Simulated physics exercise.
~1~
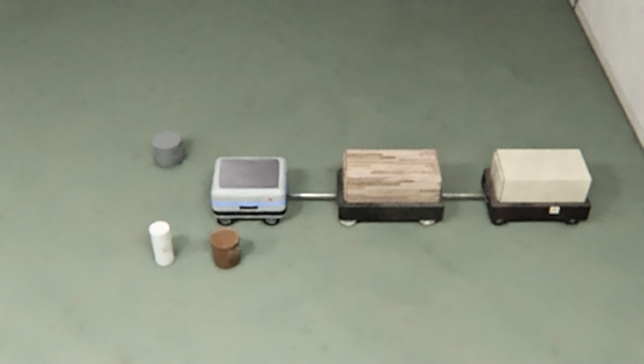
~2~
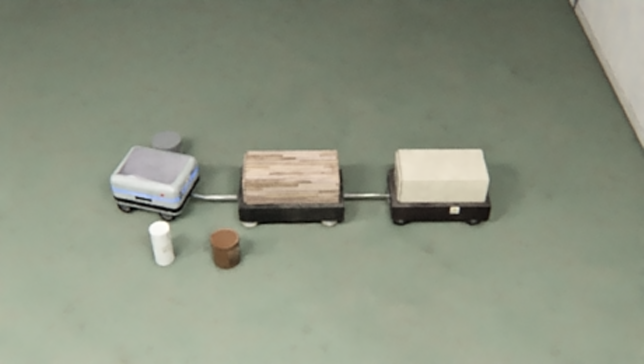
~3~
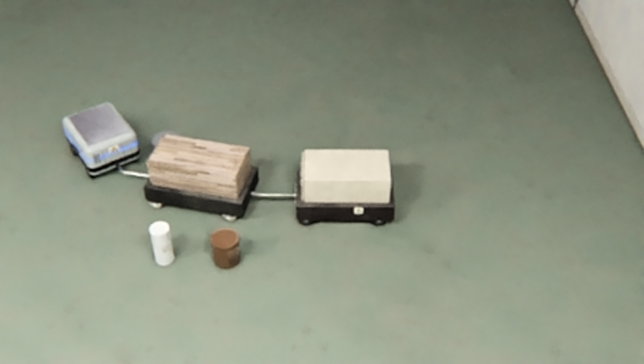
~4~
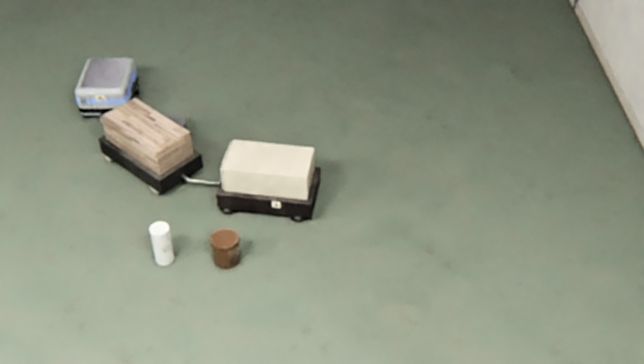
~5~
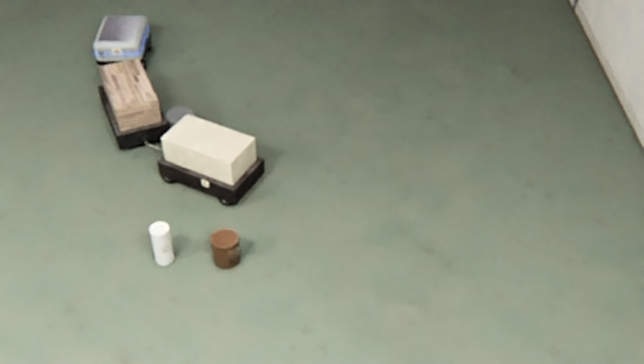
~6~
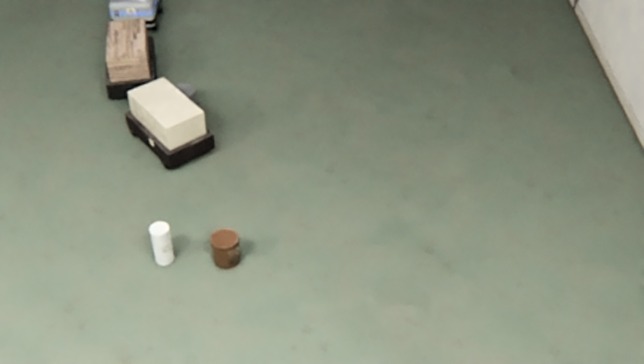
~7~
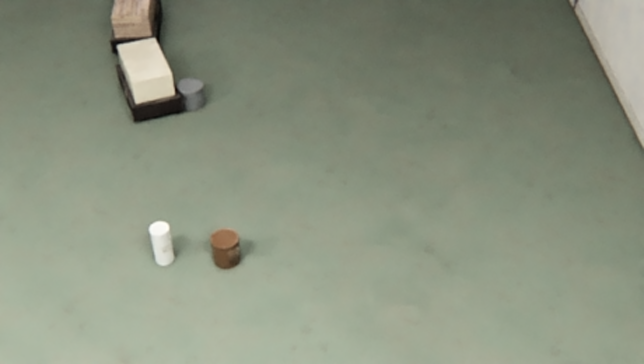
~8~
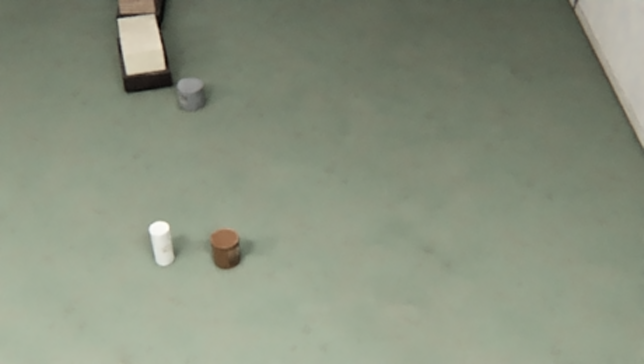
On a dull green floor with a pale wall at the upper right, seen from above at an angle, a small blue and white tug tows two black carts, the first with a wood-patterned block, the second with a cream one. A grey pail stands at the left, above a white canister and a brown pail. The tug drives left, then curves up around the corner, the carts following. As they swing through, the grey pail shifts up and slightly right. The tug leaves at the top, and the grey pail ends upright beside the last cart, the others unmoved.
